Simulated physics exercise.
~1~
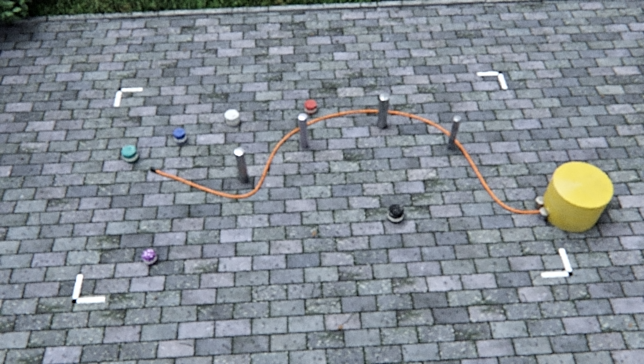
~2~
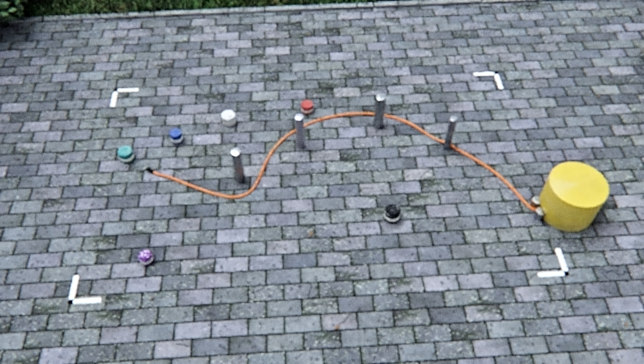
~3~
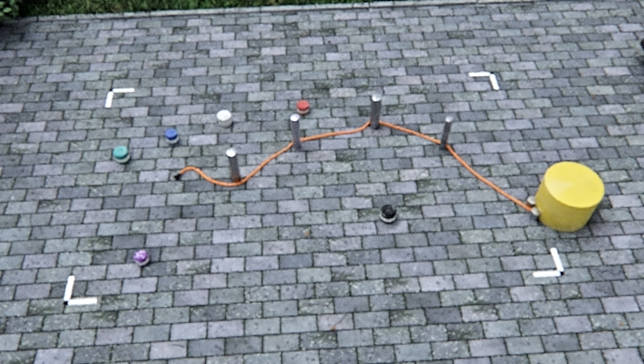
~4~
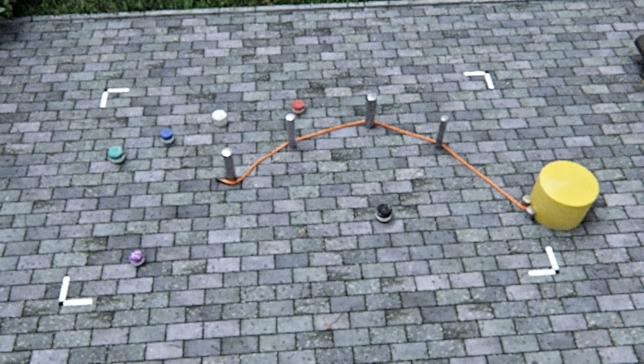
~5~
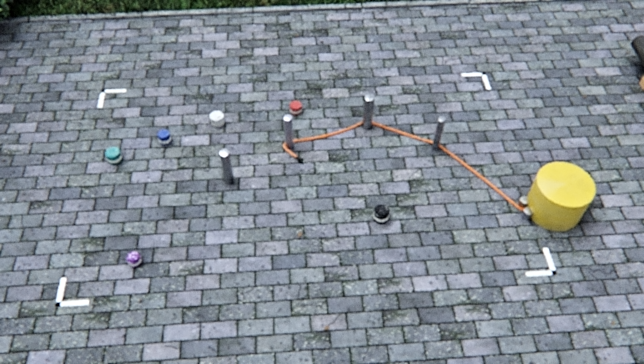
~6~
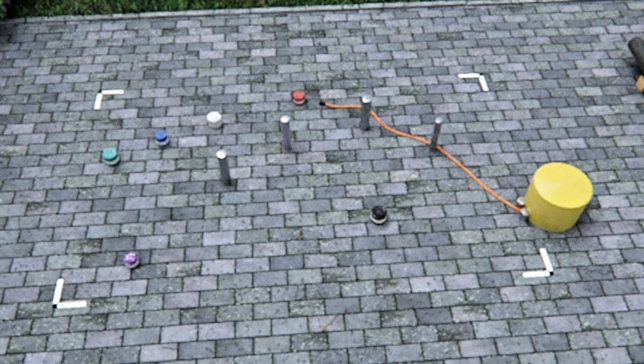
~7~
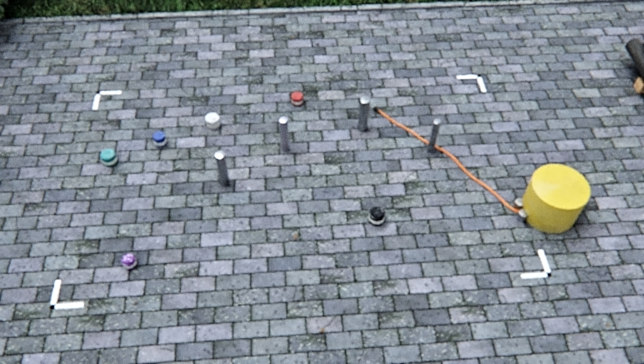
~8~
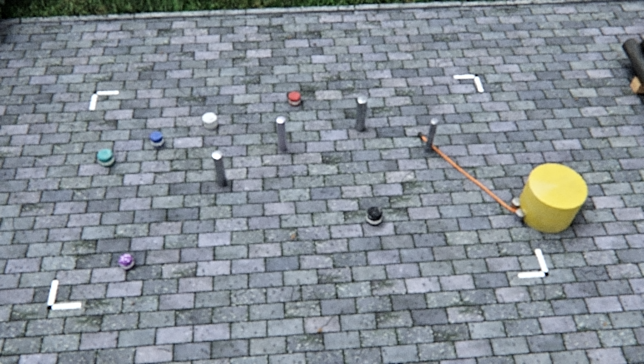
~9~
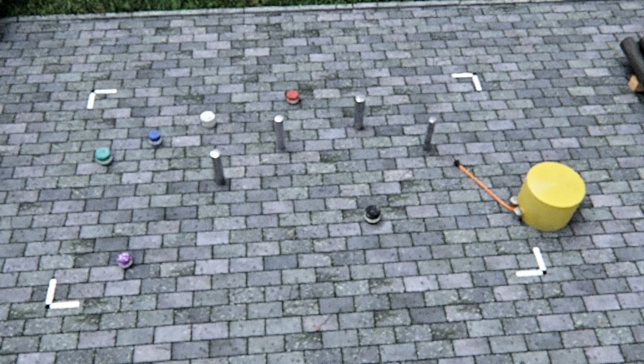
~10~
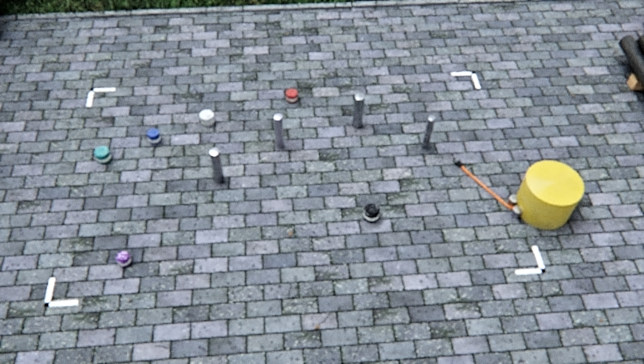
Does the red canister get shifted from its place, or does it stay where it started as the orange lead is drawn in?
The red canister leaves its place. It shifts a little up and to the right and stays there, still upright.
